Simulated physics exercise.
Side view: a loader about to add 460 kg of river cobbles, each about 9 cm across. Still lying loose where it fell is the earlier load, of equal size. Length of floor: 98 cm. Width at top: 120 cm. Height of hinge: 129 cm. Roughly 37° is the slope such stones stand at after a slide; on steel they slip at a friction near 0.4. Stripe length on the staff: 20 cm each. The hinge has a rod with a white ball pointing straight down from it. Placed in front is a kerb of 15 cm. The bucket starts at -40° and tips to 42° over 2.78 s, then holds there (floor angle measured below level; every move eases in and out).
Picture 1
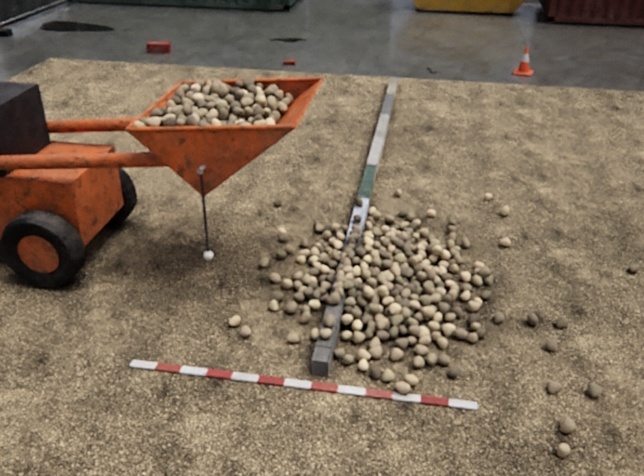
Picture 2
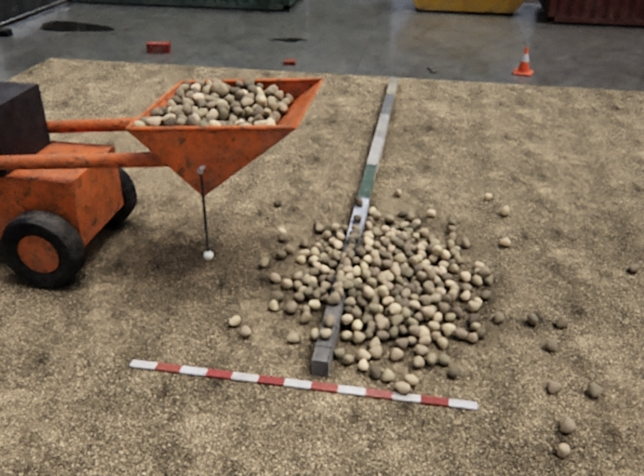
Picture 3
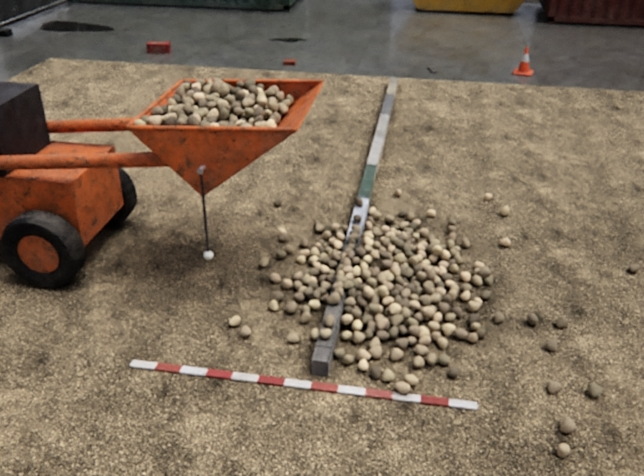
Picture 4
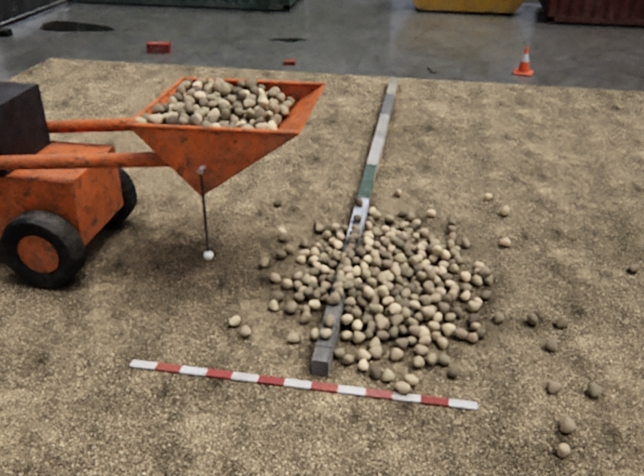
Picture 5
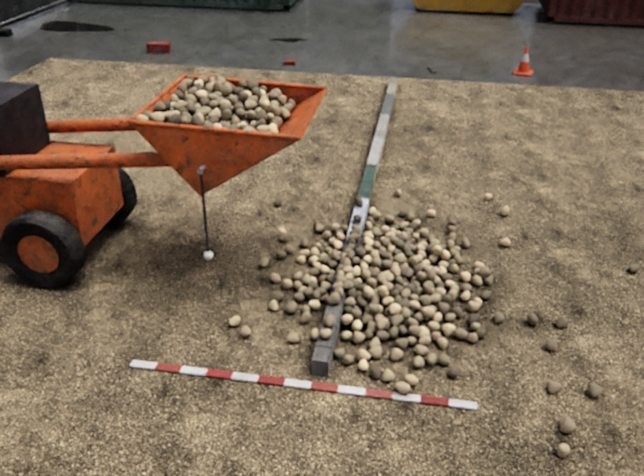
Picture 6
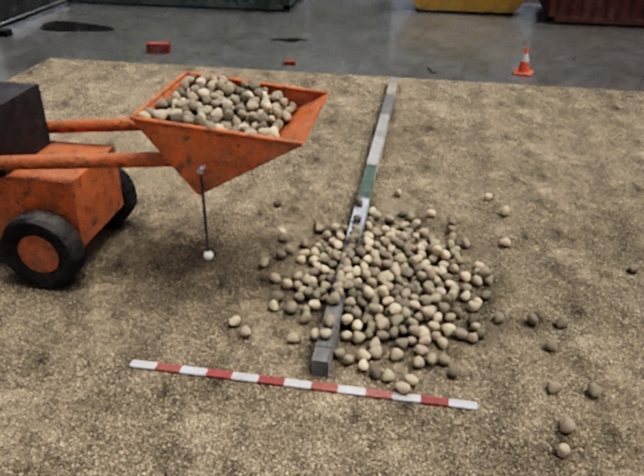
To begin with, an orange loader on the left holds a bucket heaped with rounded stones beside a loose pile straddling a narrow kerb. The bucket then tilts slightly forward, its right lip dipping a little as its back edge rises, while its stones stay inside and the pile remains still.
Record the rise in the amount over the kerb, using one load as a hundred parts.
Rise: About 22 parts in every hundred.
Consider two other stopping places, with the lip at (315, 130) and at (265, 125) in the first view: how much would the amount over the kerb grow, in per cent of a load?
About 40 per cent for the first, 5 per cent for the second.
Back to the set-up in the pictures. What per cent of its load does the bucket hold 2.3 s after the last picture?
That works out to about 0 %.
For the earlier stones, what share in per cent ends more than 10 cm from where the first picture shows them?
Close to 5 in a hundred of them.
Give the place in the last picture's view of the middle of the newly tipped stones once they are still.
Their centre rests close to (323, 260).
Then, 1.5 s after the last picture the floor is at 29°; in per cent of one load, 87 in the bucket, 36 on this side of the kerb, 78 over the kerb; the foremost stones are at (571, 357).
Then, 2.3 s after the last picture the floor is at 42°; in per cent of one load, 2 in the bucket, 102 on this side of the kerb, 96 over the kerb; the foremost stones are at (571, 357).
Then, 2.6 s after the last picture the floor is at 42°; in per cent of one load, 0 in the bucket, 101 on this side of the kerb, 99 over the kerb; the foremost stones are at (571, 357).
Then, 5.4 s after the last picture the floor is at 42°; in per cent of one load, 0 in the bucket, 100 on this side of the kerb, 100 over the kerb; the foremost stones are at (571, 357). Net gain over the kerb, 22.
